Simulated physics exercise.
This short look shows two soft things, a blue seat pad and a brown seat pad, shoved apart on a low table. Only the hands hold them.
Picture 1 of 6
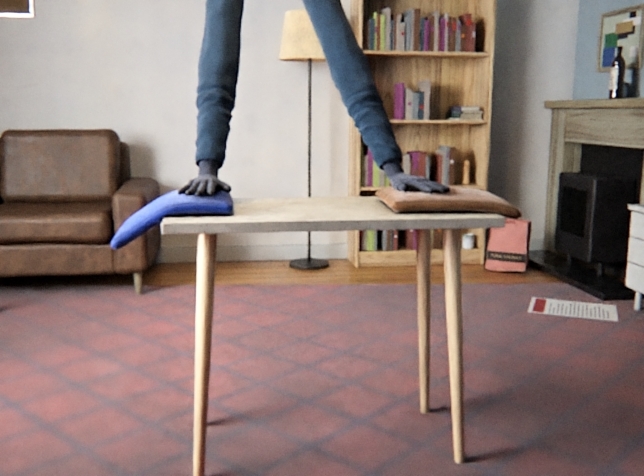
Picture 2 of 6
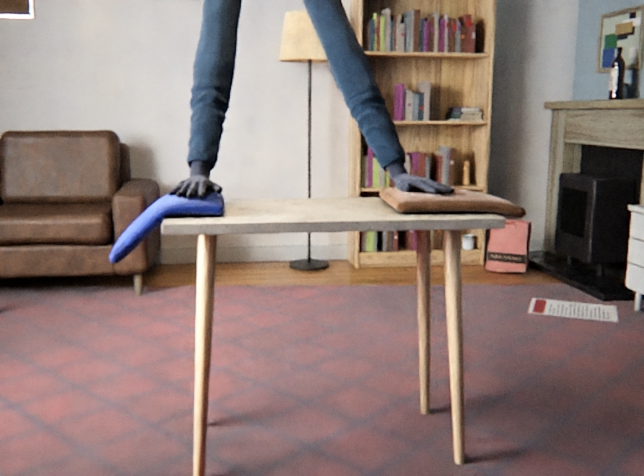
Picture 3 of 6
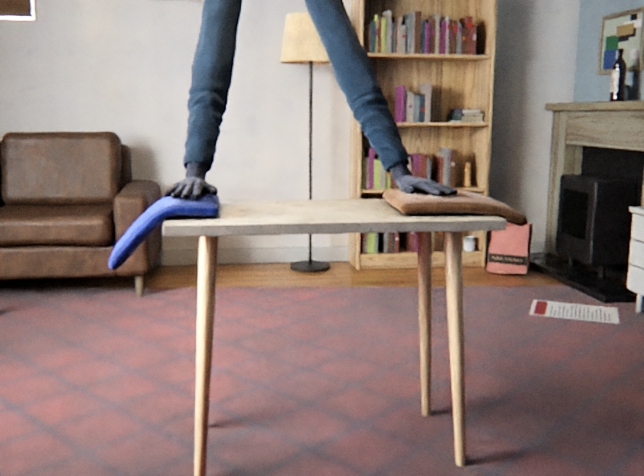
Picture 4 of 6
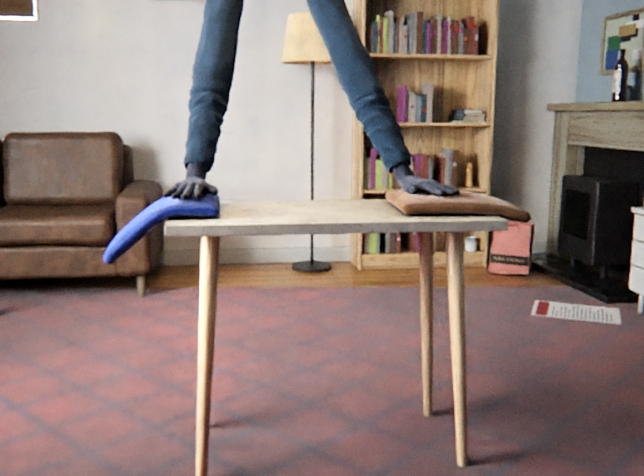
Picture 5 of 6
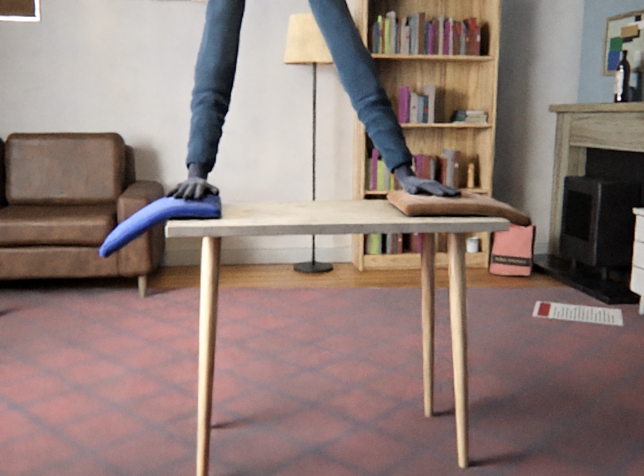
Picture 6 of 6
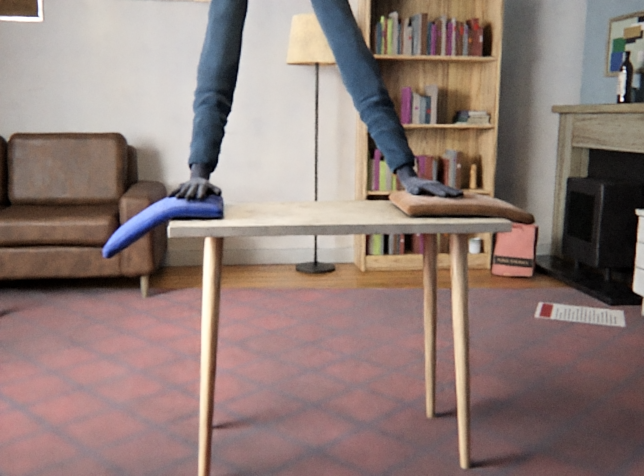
Two gloved hands press a blue pad and a brown pad slightly farther apart on a table.
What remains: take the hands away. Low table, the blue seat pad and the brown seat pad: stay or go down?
Blue seat pad goes down; brown seat pad stays.
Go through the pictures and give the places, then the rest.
The first picture shows blue seat pad tip (118, 241); brown seat pad tip (509, 209).
The second picture shows blue seat pad tip (117, 254); brown seat pad tip (513, 210).
The third picture shows blue seat pad tip (116, 260); brown seat pad tip (515, 217).
The fourth picture shows blue seat pad tip (111, 254); brown seat pad tip (518, 214).
The fifth picture shows blue seat pad tip (108, 248); brown seat pad tip (519, 219).
The sixth picture shows blue seat pad tip (110, 249), well over half past the edge; brown seat pad tip (522, 217), about a third past the edge.
Then, 0.42 s after the last picture, blue seat pad falling near (147, 322); brown seat pad lying still.
Then, 0.72 s after the last picture, blue seat pad on the floor near (112, 449); brown seat pad lying still.
At rest, blue seat pad on the floor near (103, 452); brown seat pad lying still. The blue seat pad tips over and falls and the brown seat pad holds its place.
